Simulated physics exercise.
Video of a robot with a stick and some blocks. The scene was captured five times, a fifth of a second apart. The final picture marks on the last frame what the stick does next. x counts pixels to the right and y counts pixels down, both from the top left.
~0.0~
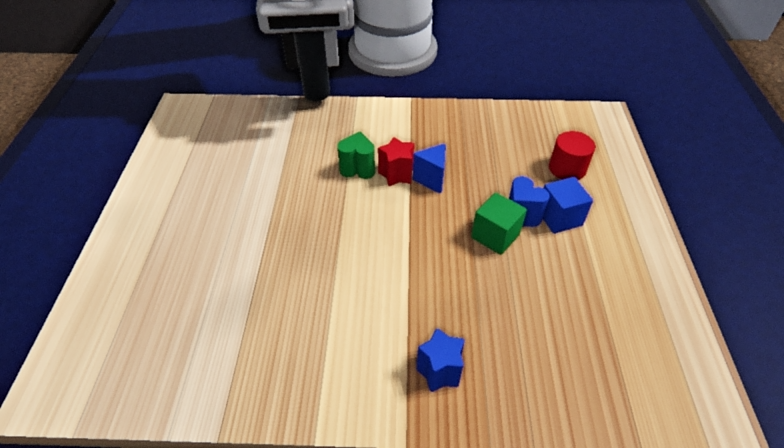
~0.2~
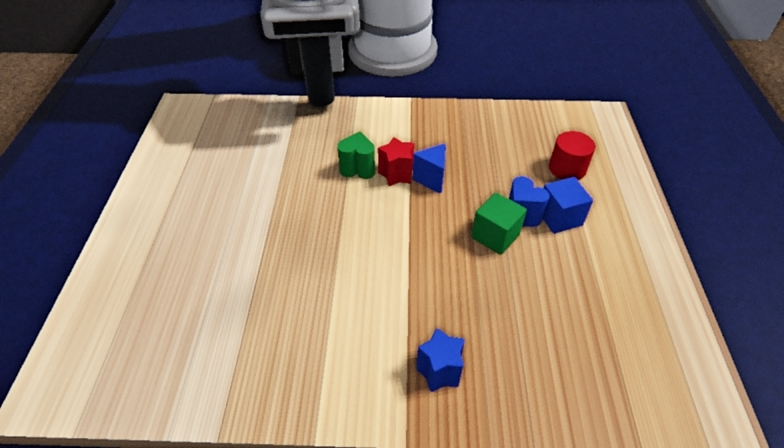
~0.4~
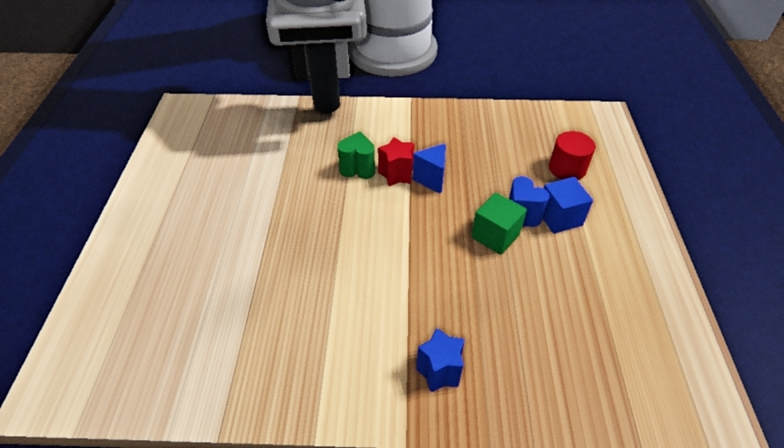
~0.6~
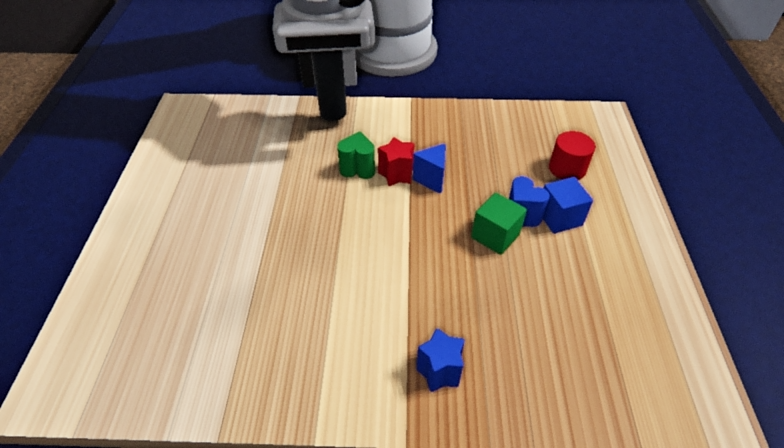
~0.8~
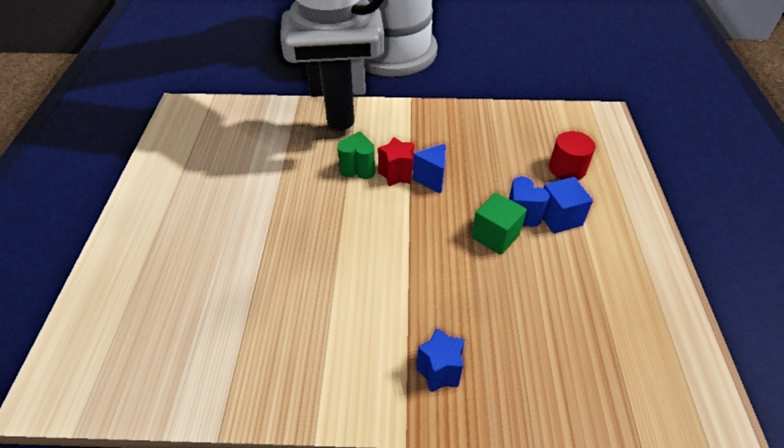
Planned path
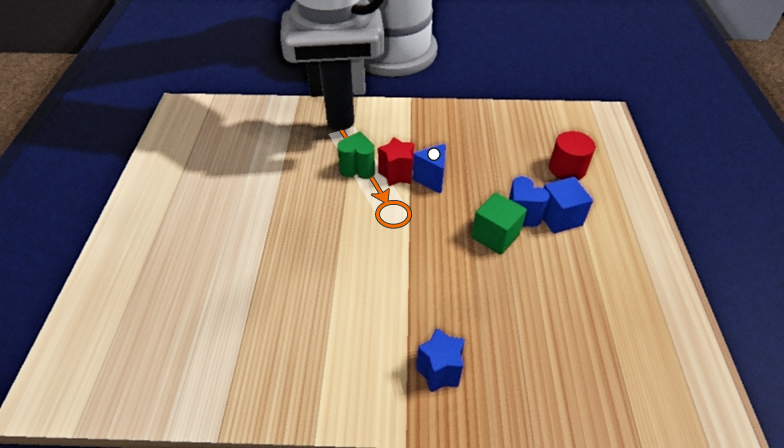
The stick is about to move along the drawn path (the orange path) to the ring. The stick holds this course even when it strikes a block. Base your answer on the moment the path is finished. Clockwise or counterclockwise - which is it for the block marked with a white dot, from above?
Seen from overhead, it turns clockwise.
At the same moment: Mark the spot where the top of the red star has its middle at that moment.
The spot you're after is about (408, 159) in the image.
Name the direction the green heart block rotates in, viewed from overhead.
It goes clockwise.
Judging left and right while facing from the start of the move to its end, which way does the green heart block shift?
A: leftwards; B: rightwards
(B)
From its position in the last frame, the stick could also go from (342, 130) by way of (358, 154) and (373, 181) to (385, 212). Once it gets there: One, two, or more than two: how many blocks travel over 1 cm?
My forecast: 2.
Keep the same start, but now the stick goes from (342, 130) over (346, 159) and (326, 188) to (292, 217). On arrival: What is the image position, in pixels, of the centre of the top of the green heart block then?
If I read the scene right, the answer is (362, 159).
Path on the board, in a line from (342, 130) to (394, 214); the dot is on the blue triangular piece.
The first path, step by step. One third of the way, stick at (357, 147); green heart block at (359, 149), turned 20° clockwise.
Two thirds of the way, stick at (375, 175); green heart block at (364, 178), turned 60° clockwise; red star at (405, 154), turned 45° anticlockwise; blue triangular piece at (440, 153), turned 15° clockwise.
At the end, stick at (394, 206); green heart block at (360, 193), turned 100° clockwise; red star at (408, 159), turned 80° anticlockwise; blue triangular piece at (440, 152), turned 20° clockwise.
